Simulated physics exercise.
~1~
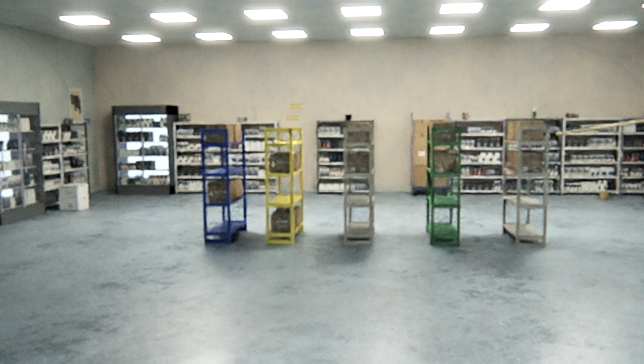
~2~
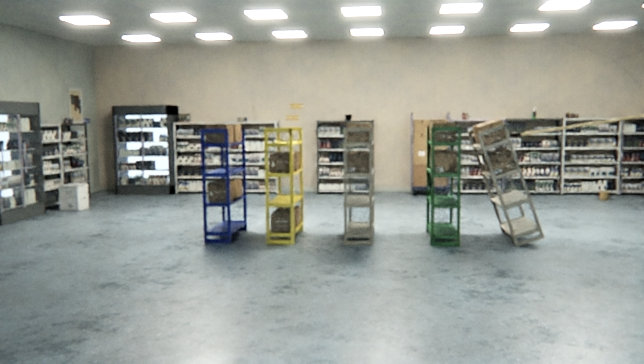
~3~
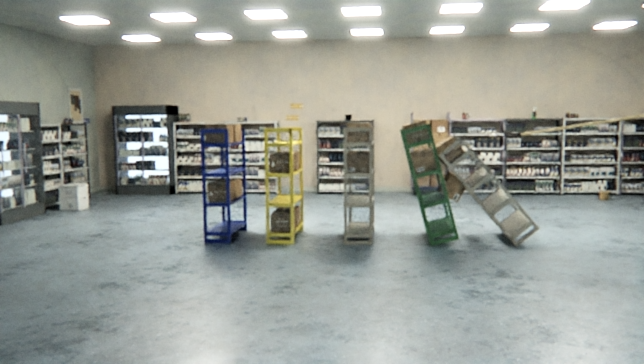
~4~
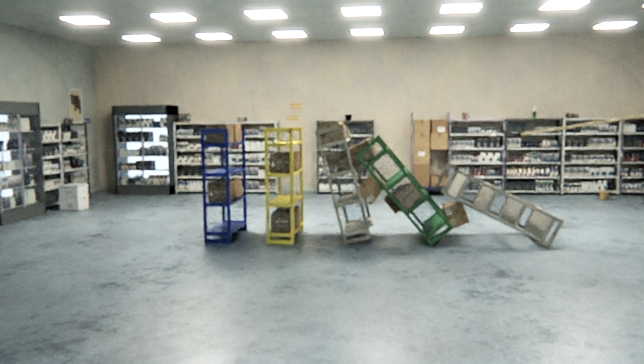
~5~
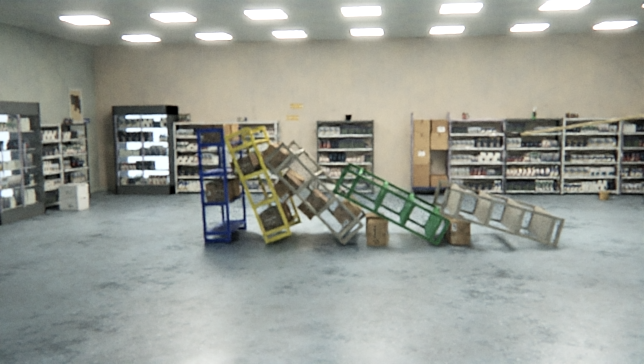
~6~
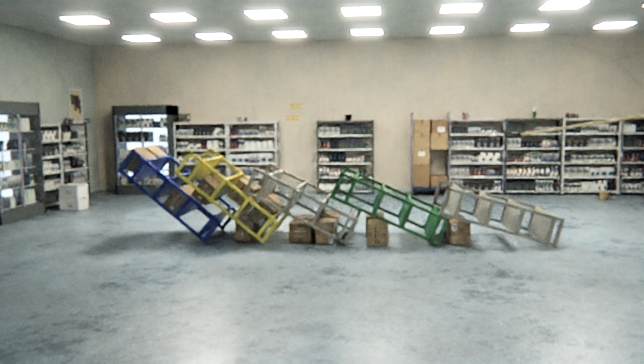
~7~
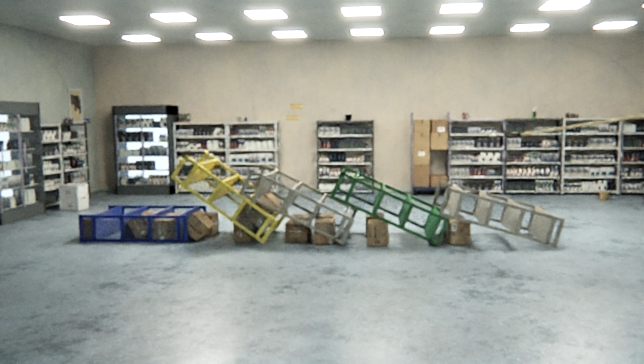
Five tall open shelving units stand in a spaced row across the grey floor of a storeroom, seen from the front by a still camera, with stocked shelves along the back wall. From left they are blue, yellow, grey, green and grey, some holding brown cartons. The far right unit tips left into the green one, which topples against the middle grey unit as cartons slide out. That unit leans into the yellow, which knocks over the blue. Finally the blue unit lies flat at left, while the others rest slanted among spilt cartons, none left standing.
